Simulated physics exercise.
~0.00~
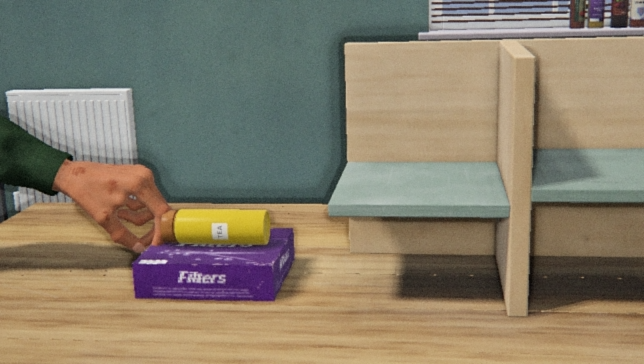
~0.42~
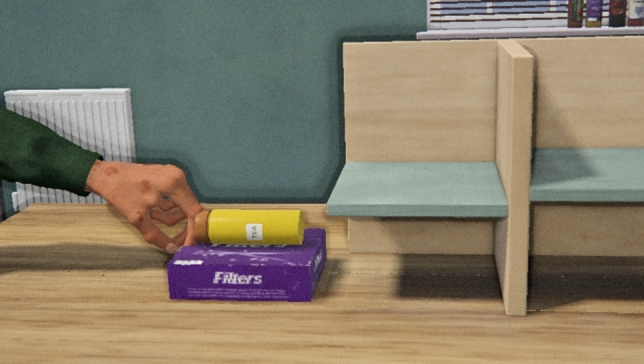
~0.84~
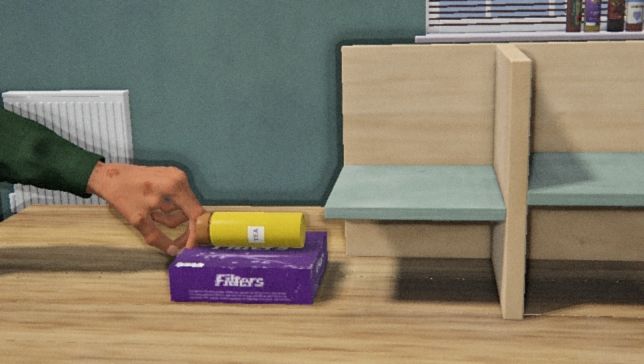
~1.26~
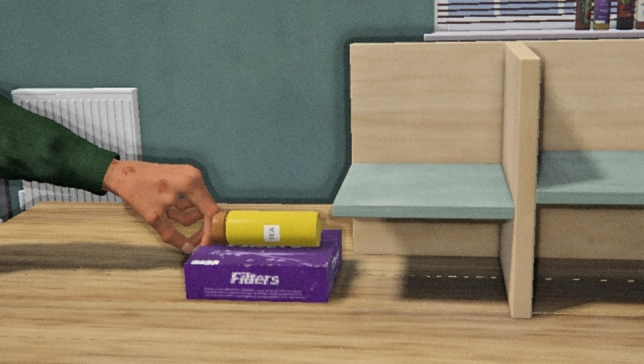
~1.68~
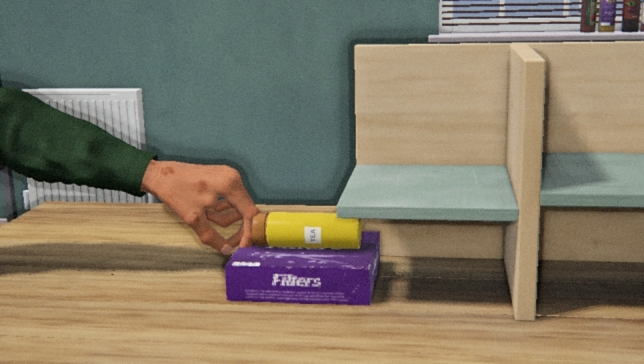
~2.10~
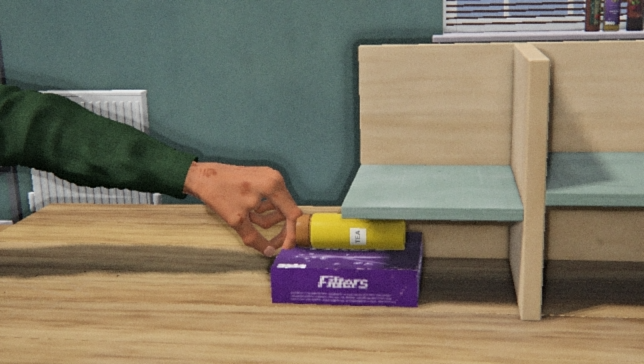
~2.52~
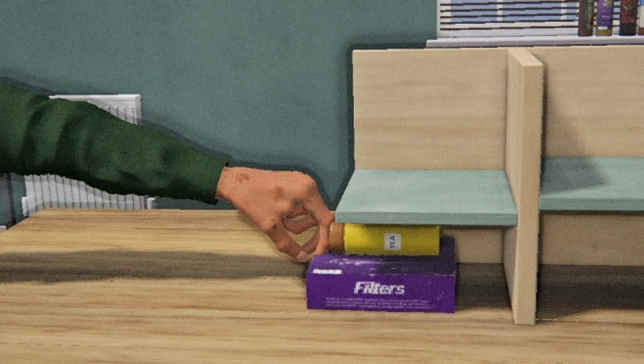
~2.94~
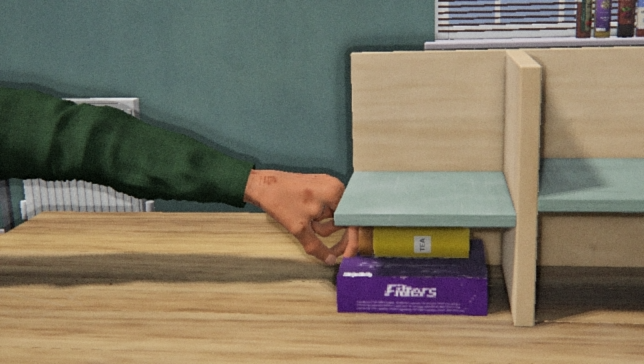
On a wooden tabletop, a hand pushing a purple filters box rightward, the yellow cylinder on top passing below a low shelf.
